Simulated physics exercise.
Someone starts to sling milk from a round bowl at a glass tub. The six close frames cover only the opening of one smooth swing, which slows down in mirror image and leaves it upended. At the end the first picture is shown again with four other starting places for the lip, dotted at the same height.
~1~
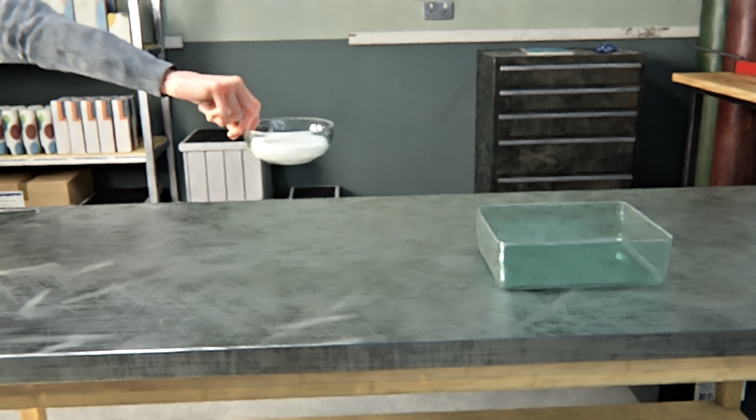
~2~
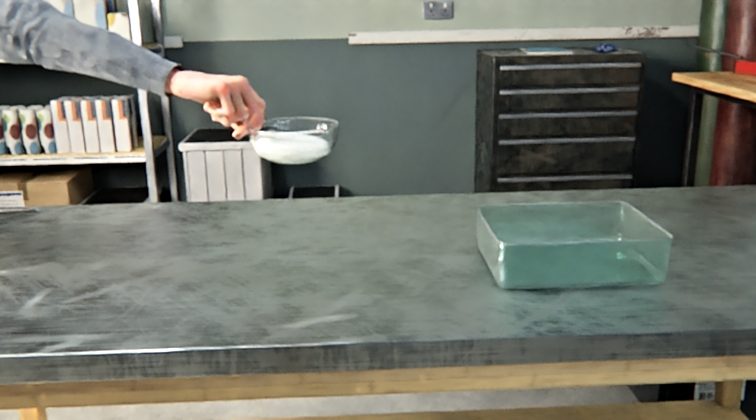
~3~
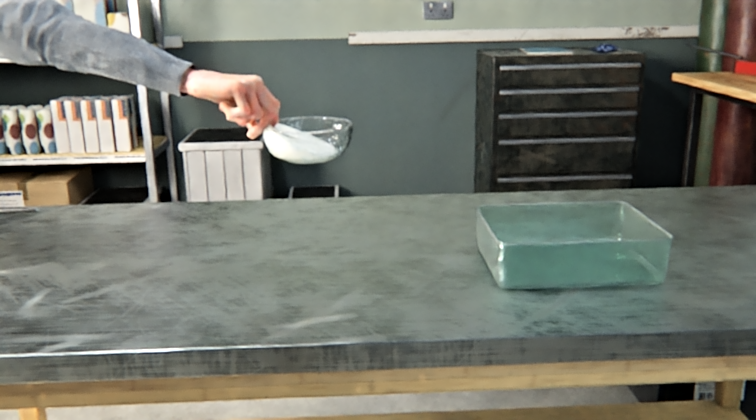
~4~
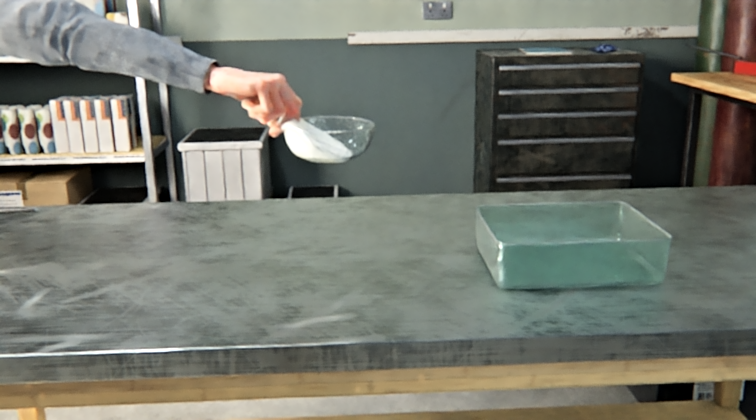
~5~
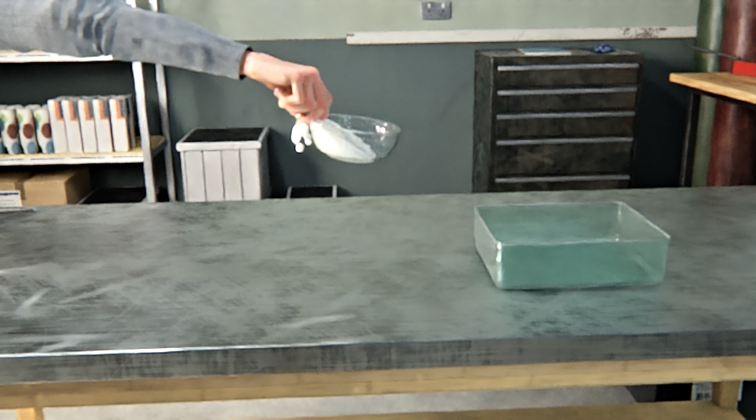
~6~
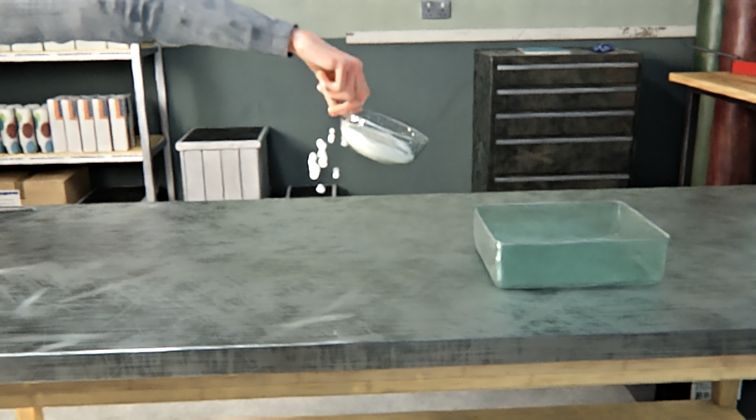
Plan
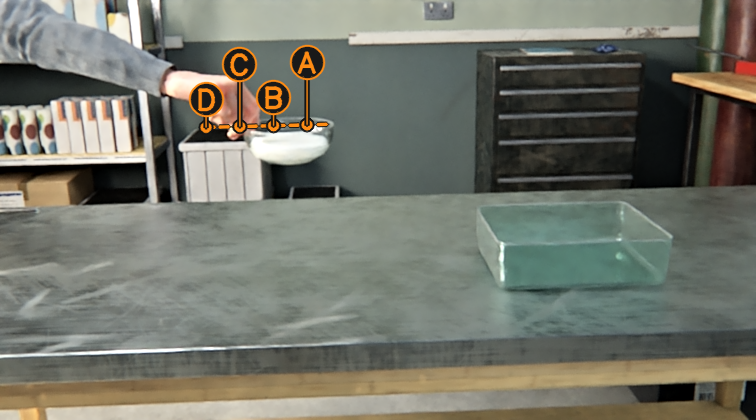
A hand moved a round glass bowl of milk to the right above a dark table with a clear tub on it, then tilted the bowl as white blobs slopped over its left rim.
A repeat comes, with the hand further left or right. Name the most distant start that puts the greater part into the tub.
Dot B.
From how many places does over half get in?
Two of them.
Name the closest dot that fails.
That would be C.
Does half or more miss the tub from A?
No.
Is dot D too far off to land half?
Yes, it does.
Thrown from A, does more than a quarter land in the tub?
Yes, clearly.
On the marked copy, A at (307, 124); B at (273, 125); C at (239, 126); D at (206, 127).
If A is chosen, about 72 % lands in the tub, 13 % falls short and 16 % goes beside or beyond.
If B is chosen, about 62 % lands in the tub, 27 % falls short and 11 % goes beside or beyond.
If C is chosen, about 32 % lands in the tub, 62 % falls short and 7 % goes beside or beyond.
If D is chosen, about 7 % lands in the tub, 90 % falls short and 3 % goes beside or beyond.
